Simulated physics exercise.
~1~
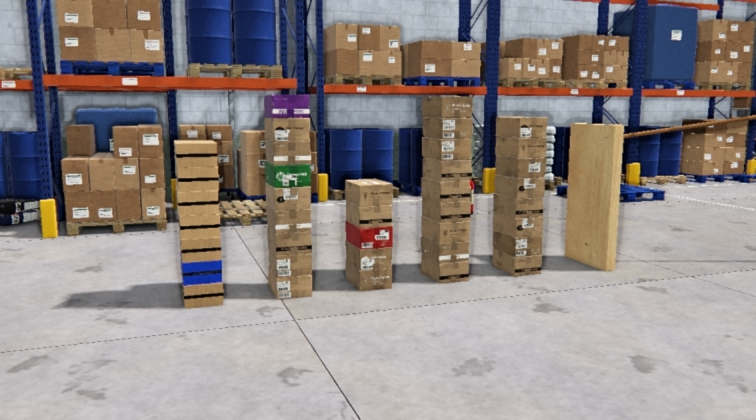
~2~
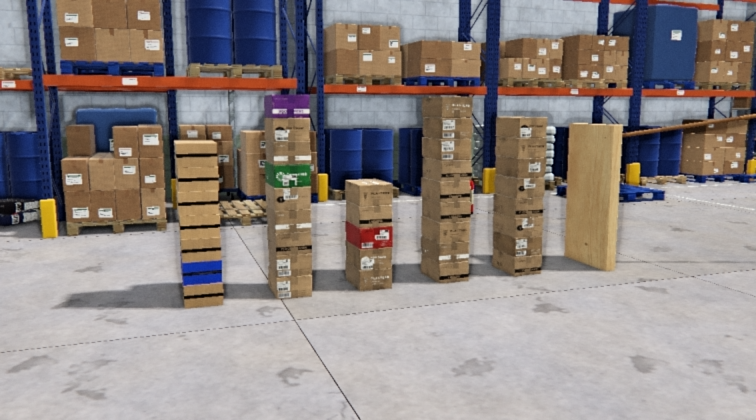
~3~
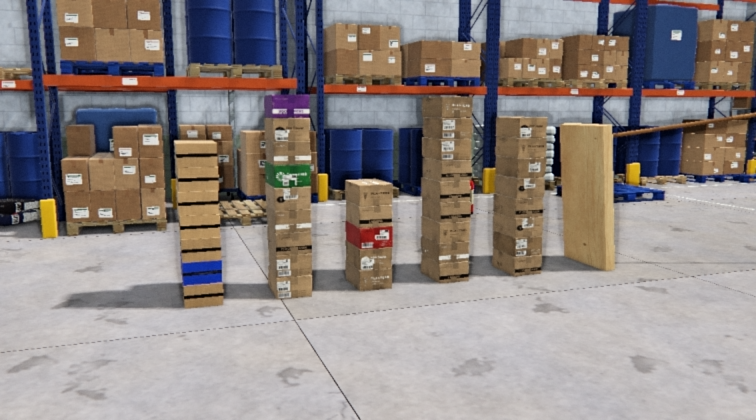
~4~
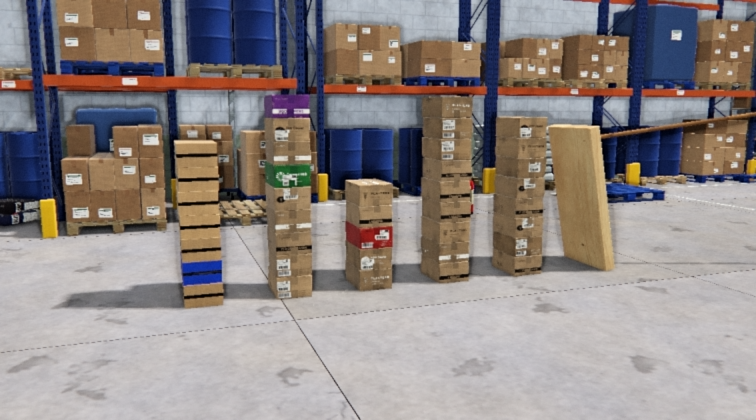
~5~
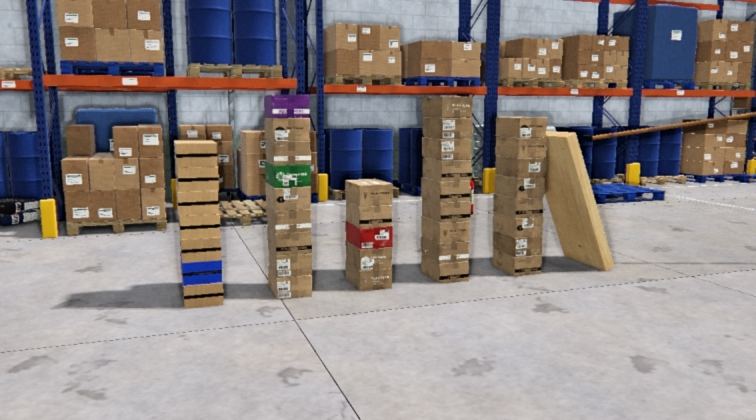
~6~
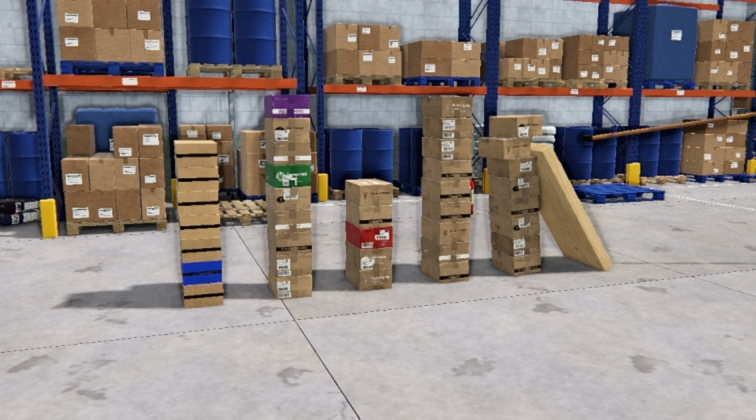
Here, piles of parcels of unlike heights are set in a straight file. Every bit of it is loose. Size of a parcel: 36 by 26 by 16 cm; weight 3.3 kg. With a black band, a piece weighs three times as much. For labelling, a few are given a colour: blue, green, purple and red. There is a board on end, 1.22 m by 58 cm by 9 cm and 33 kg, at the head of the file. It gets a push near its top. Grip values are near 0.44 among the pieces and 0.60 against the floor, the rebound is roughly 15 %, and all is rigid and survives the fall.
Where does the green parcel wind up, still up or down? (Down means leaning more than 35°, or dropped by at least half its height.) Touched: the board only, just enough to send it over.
Once all is still, the green parcel is down.
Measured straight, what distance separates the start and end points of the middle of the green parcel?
Straight-line shift: Approx. 140 cm.
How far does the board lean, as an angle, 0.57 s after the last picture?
Roughly 60°.
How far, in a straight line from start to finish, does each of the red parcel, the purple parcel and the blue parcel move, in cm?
Moved: Red 50, purple 450, blue 40.
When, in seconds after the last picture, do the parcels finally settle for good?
Close to 5.5 s.
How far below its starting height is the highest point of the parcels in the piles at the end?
I make it close to 65 cm.
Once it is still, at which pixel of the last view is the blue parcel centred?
At about (142, 287).
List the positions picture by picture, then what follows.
In the first frame (places mark the middle of the side facing us), pole end 8 cm short, board 0° from upright; green parcel (293, 176); purple parcel (291, 106); blue parcel (203, 273); the rest undisturbed.
In the second frame, pole end 12 mm in, board 1° from upright; green parcel (293, 176).
In the third frame, pole end 10 cm in, board 6° from upright; green parcel (293, 176); the rest undisturbed.
In the fourth frame, pole end 15 cm in, stopped, board 11° from upright; green parcel (293, 176); the rest undisturbed.
In the fifth frame, pole end (591, 139) 15 cm in, stopped, board 22° from upright; green parcel (293, 176); the rest undisturbed.
In the sixth frame, pole end (591, 139) 15 cm in, stopped, board 33° from upright; green parcel (293, 176); purple parcel (291, 106); red parcel (377, 238); steepest lean 4°, the parcel at (524, 168); 8 disturbed, none down.
Then, 0.57 s after the last picture, board 59° from upright; 4 of the 38 parcels down; green parcel unmoved.
Then, 1.23 s after the last picture, board 69° from upright; 16 of the 38 parcels down; green parcel leaning 3°; red parcel leaning 26°.
Then, 2.33 s after the last picture, board 69° from upright; 31 of the 38 parcels down; green parcel leaning 34°, 17 cm lower; red parcel leaning 40°, 14 cm lower.
Then, 2.95 s after the last picture, board 69° from upright; 37 of the 38 parcels down; green parcel on its side; purple parcel on its side.
At rest, board 69° from upright; 37 of the 38 parcels down; green parcel upside down; blue parcel on its side; red parcel leaning 42°, 15 cm lower. As the last picture would show them, middles, green parcel near (105, 269), blue parcel near (142, 287).
